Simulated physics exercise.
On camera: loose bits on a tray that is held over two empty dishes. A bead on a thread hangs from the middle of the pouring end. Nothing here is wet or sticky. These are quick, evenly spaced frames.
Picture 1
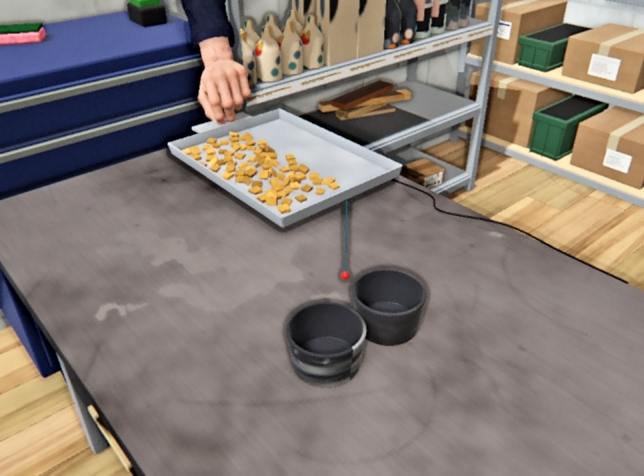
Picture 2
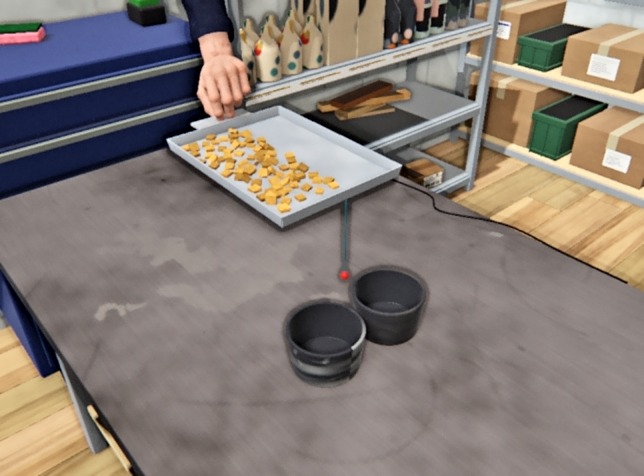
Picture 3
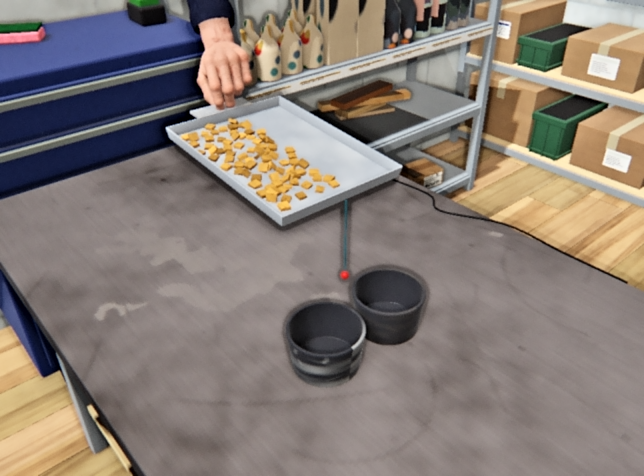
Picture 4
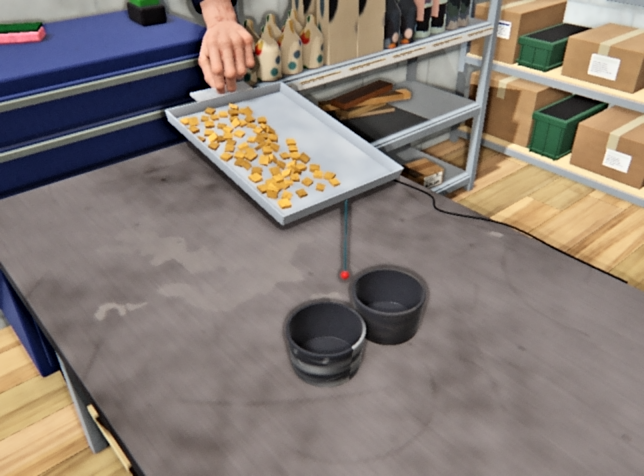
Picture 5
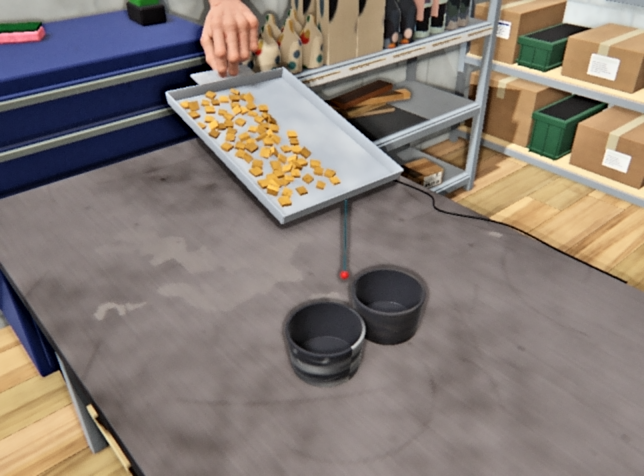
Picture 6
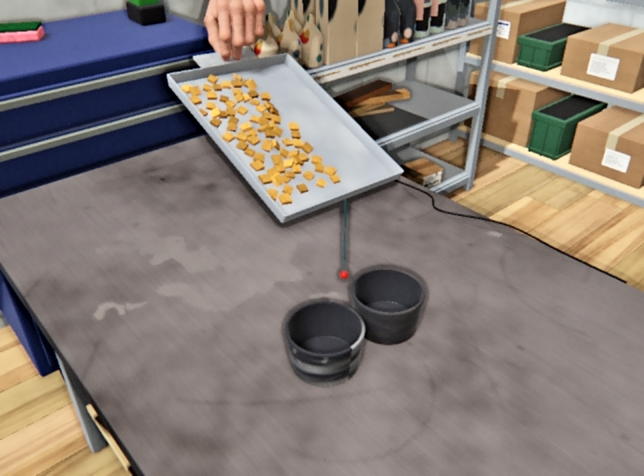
In the video, a hand holds the far end of a gray tray of golden cereal squares above two empty dark dishes, then gradually raises that end, tilting the tray while the squares stay spread across it.
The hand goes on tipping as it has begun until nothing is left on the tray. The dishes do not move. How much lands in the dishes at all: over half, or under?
Together they catch the larger part.
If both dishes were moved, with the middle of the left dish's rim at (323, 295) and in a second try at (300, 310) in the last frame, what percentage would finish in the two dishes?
Roughly 40 per cent, and 30 per cent.
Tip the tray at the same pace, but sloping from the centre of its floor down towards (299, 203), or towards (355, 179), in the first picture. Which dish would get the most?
First left, then the right-hand dish.
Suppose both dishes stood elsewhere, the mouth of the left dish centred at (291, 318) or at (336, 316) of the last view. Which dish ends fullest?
First the dish on the right, then the right one.
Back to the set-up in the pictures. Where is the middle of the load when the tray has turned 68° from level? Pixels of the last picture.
Close to (341, 183).
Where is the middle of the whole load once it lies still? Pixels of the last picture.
Near (387, 321).
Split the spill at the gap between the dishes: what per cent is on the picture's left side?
Roughly 10 in a hundred.
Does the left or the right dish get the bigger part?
That is the right dish.
Just after the last frame, tray tipped steeply; almost all on the tray; about a tenth in the air.
A moment on, tray tipped past a quarter turn; roughly a quarter on the tray; just a few in the left dish; roughly a quarter in the right dish; roughly a quarter outside both; roughly a third in the air.
Further on, tray tipped past a quarter turn; about a tenth in the left dish; roughly half in the right dish; roughly a third outside both.
When it is over, tray tipped past a quarter turn; about a tenth in the left dish; roughly half in the right dish; roughly a third outside both.
